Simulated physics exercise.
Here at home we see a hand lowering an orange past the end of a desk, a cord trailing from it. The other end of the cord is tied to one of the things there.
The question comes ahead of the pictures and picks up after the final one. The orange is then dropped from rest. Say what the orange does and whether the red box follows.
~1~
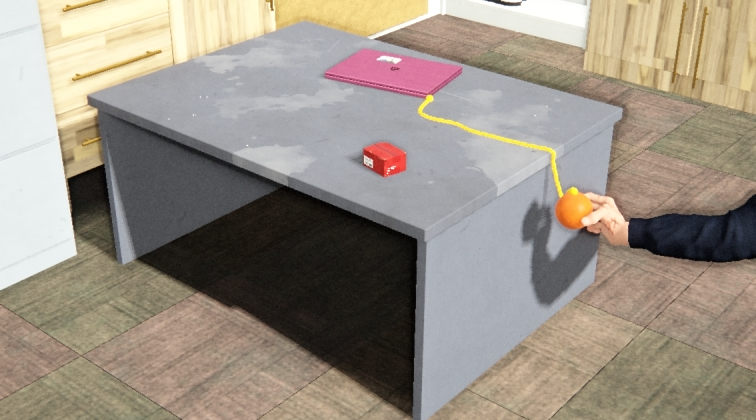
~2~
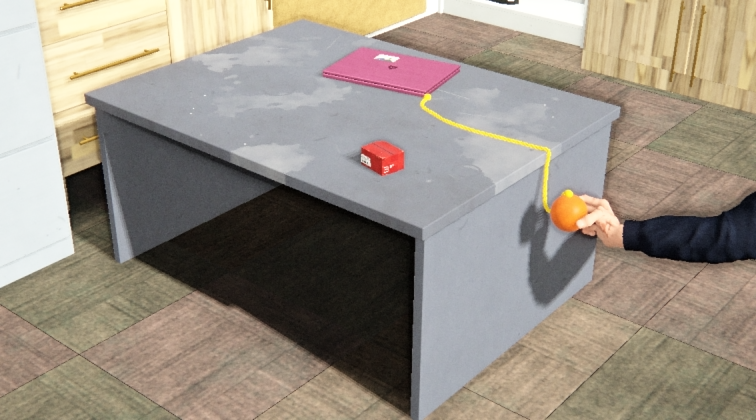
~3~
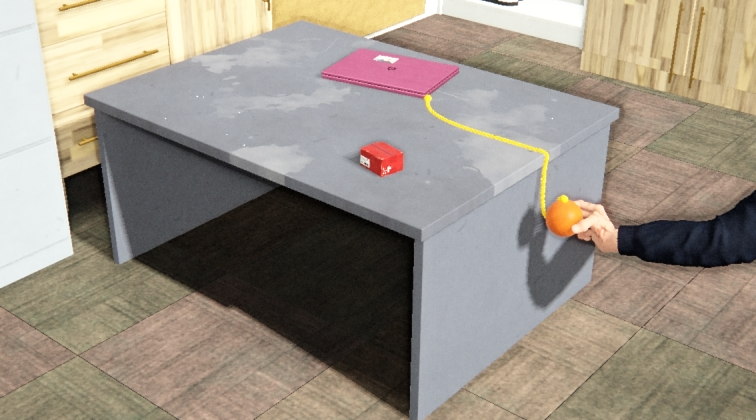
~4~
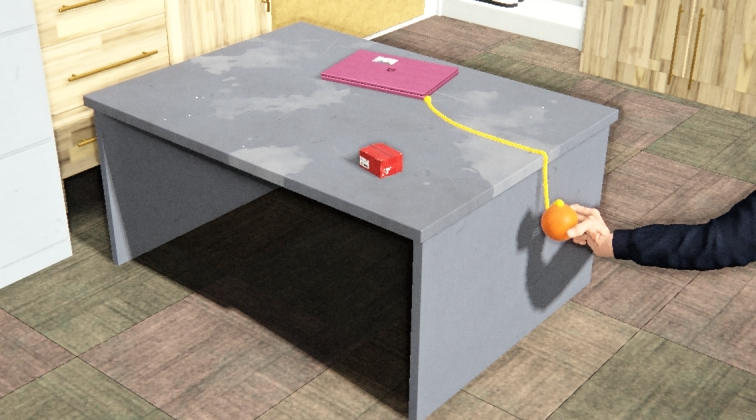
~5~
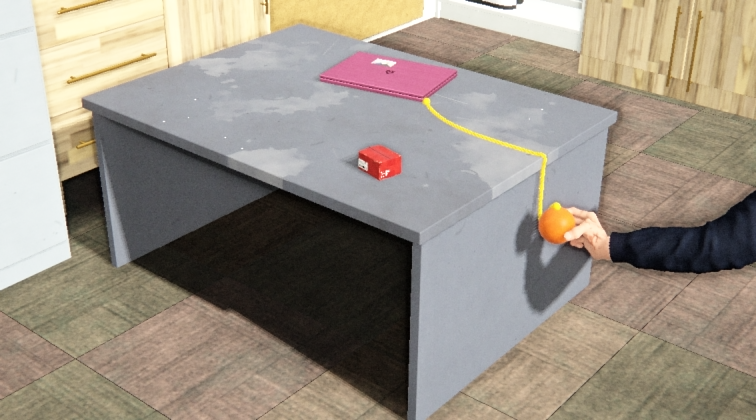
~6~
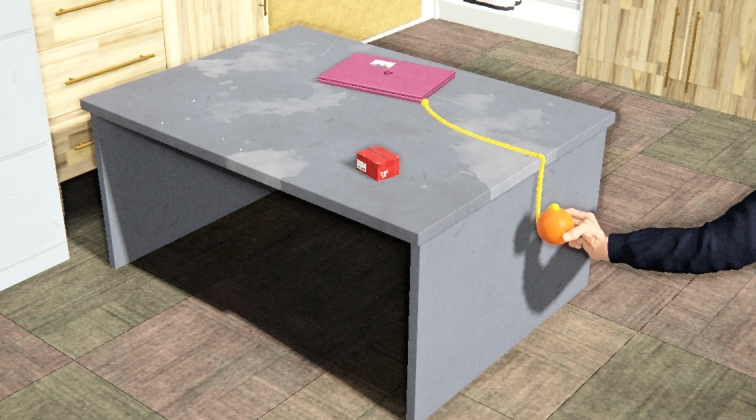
Well, the orange stays aloft; as for the red box, it holds its position.
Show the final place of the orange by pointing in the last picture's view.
I'd mark it close to (517, 272).
Then, 0.48 s past the final frame, orange in the air near (514, 242); laptop still; box still.
Then, 1.14 s past the final frame, orange in the air near (588, 272); laptop still; box still.
Then, 1.96 s past the final frame, orange in the air near (553, 272); laptop still; box still.
When it is over, orange in the air near (517, 272); laptop still; box still. The orange swings from the edge and the red box stays on top.
